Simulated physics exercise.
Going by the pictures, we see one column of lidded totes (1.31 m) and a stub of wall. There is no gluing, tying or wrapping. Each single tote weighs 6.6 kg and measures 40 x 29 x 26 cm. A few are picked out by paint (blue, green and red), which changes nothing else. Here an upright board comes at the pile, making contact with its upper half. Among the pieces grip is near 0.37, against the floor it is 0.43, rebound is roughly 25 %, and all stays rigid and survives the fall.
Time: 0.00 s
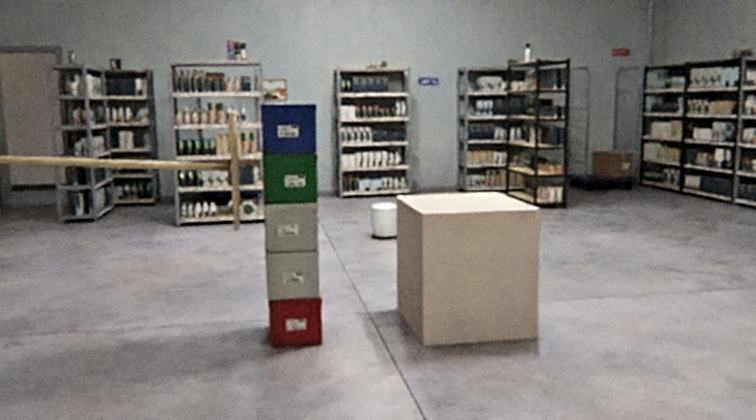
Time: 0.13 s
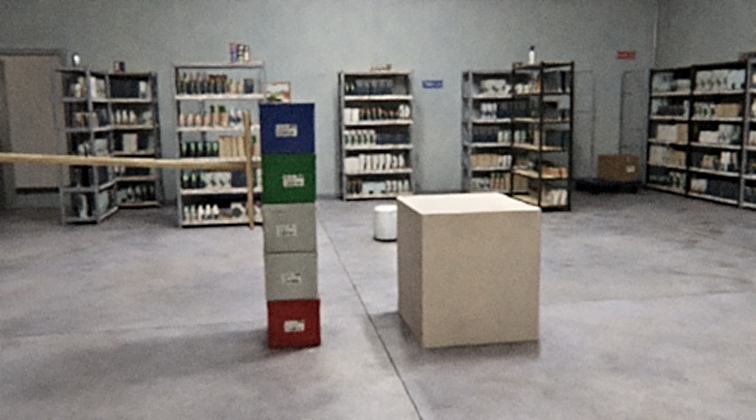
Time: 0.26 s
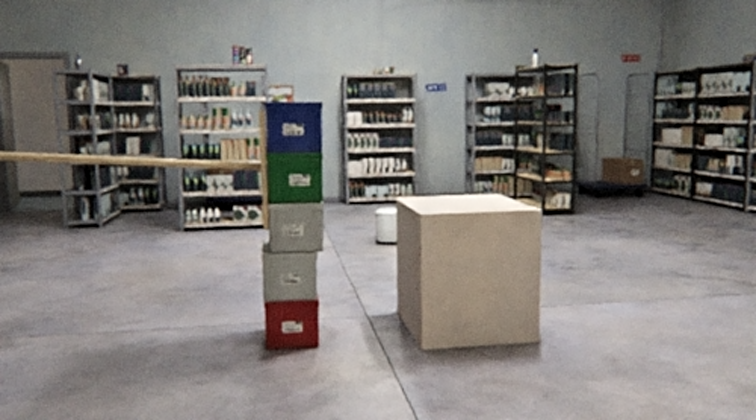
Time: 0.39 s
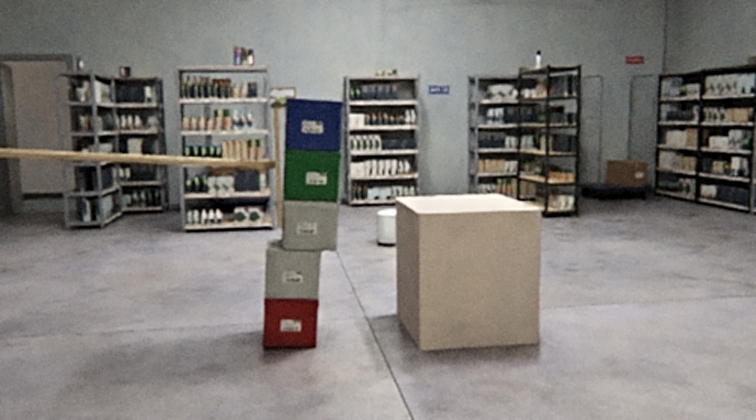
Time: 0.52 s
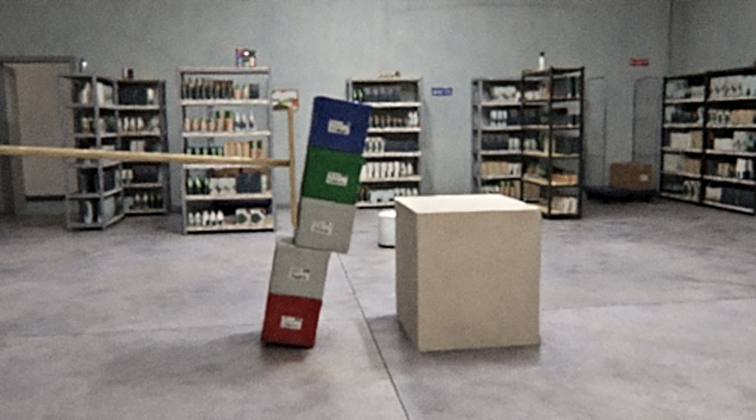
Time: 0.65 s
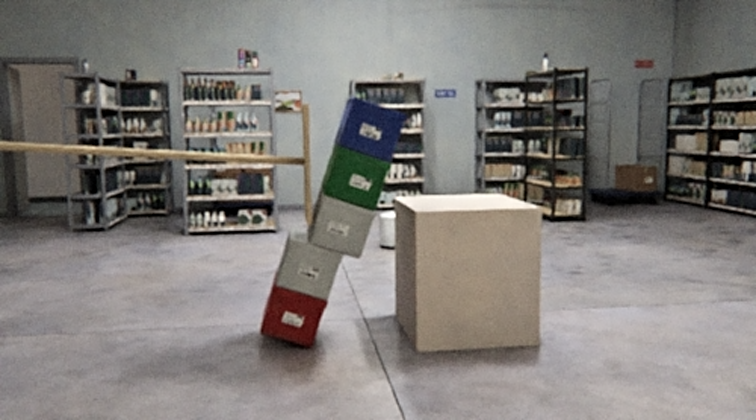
A stack of five boxes, blue, green, two grey and red from top to bottom, stands left of a large beige block in a grey storeroom, seen from the front with shelves behind. An upright board on a long pole comes from the left and presses against the upper boxes. They shift right, then the whole stack leans steeply rightward as the camera drifts slightly.
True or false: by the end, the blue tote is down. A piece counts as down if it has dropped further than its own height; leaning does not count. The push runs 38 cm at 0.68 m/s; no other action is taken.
True.
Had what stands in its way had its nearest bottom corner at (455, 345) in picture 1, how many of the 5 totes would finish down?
It would be 3.
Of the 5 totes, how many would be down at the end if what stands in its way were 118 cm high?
Count at the end: 0.
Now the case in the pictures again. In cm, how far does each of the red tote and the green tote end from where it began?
Approx. distance from start in cm - red 10, green 60.
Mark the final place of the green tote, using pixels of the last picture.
In the final picture its centre lies roughly at (384, 187).
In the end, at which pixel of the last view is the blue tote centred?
Look around pixel (616, 307) in the last frame.
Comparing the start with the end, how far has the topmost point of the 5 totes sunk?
About 30 cm.
After 0.71 s, none of the 5 totes down, 5 disturbed; blue tote leaning 24°; green tote leaning 24°.
After 0.82 s, none of the 5 totes down, 5 disturbed; blue tote leaning 35°, 16 cm lower; green tote leaning 34°, 9 cm lower.
After 1.52 s, 1 of the 5 totes down; blue tote on its side; green tote leaning 35°, 9 cm lower.
At rest (2.7 s), 1 of the 5 totes down; blue tote on its side; green tote leaning 35°, 9 cm lower; red tote leaning 35°. As the last picture would show them, middles, blue tote near (616, 307), green tote near (384, 187).
